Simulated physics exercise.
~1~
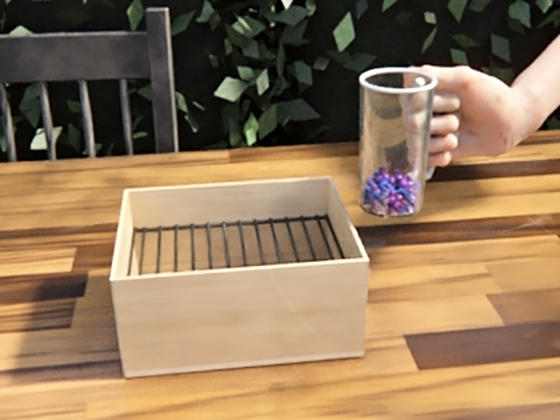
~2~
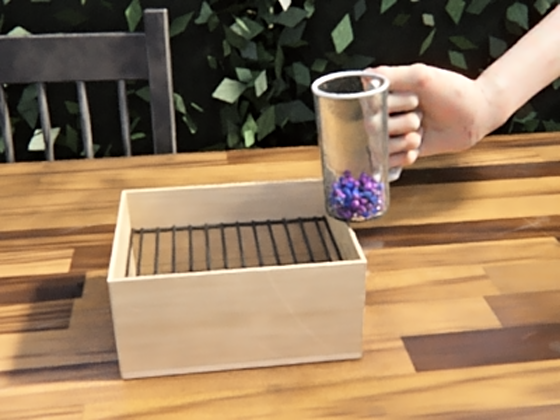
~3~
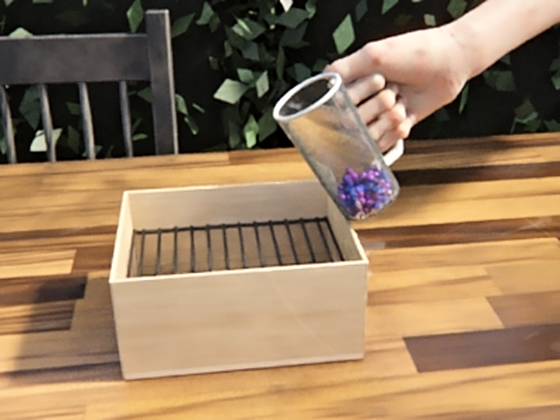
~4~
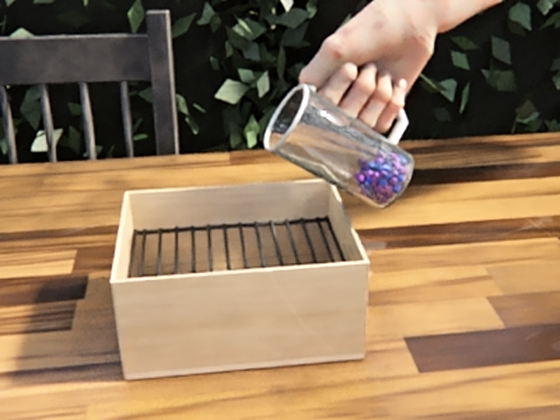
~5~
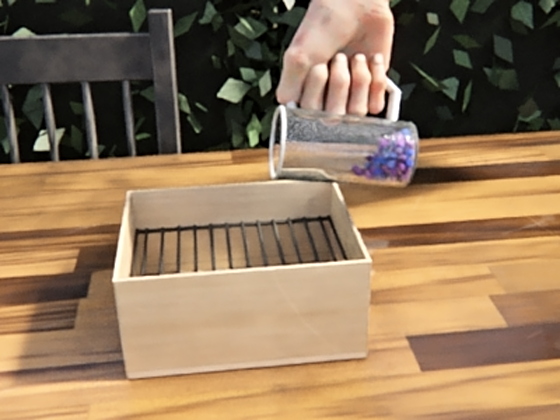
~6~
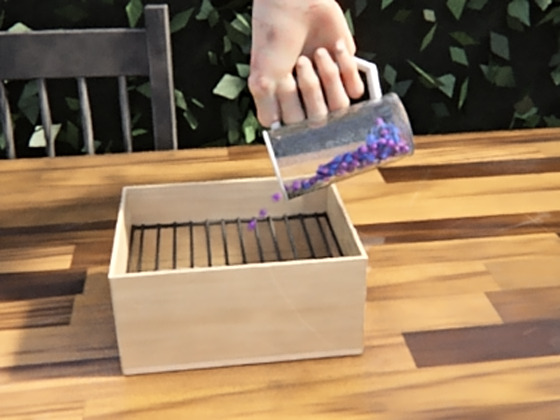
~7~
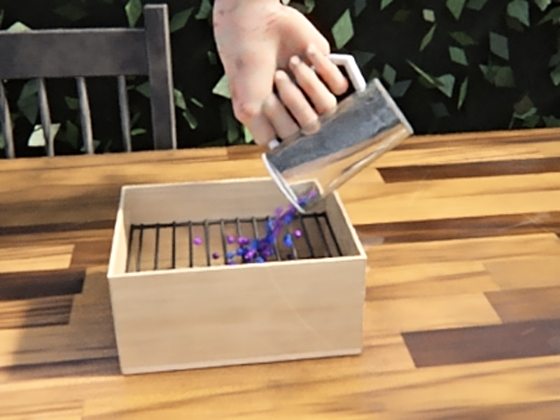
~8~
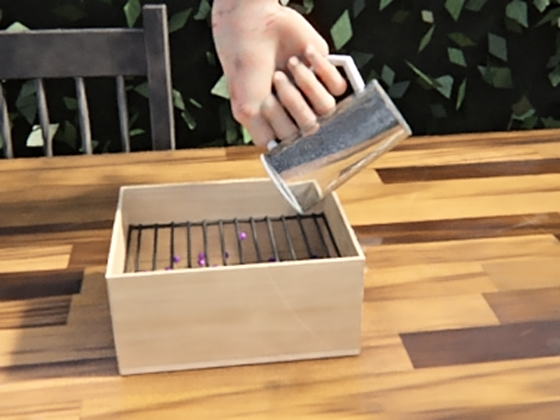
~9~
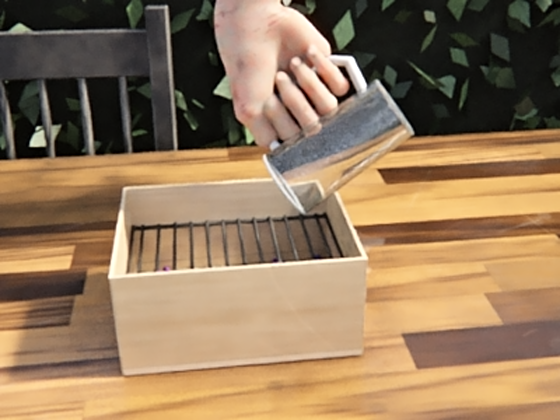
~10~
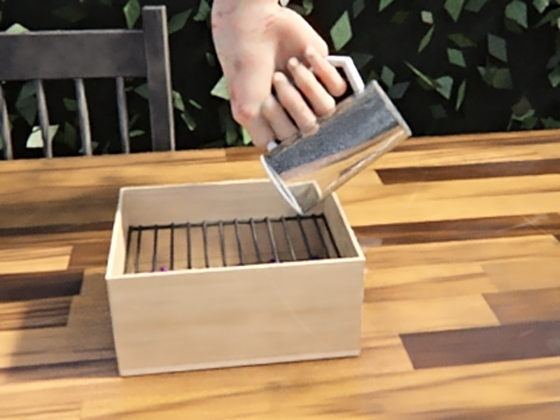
On a sunlit wooden table, viewed from the front and slightly above by a gently swaying camera, a pale open wooden box sits with a dark wire rack across its inside. A dark chair and leafy greenery stand behind it. From the right, a hand brings over a clear cup holding small purple and blue pieces. The hand tilts the cup leftward until it lies on its side, and a few purple pieces fall first. It then tips further, and the rest tumble onto the rack. The pieces of both colours drop between the wires, leaving the rack bare beneath the emptied, still-tilted cup.
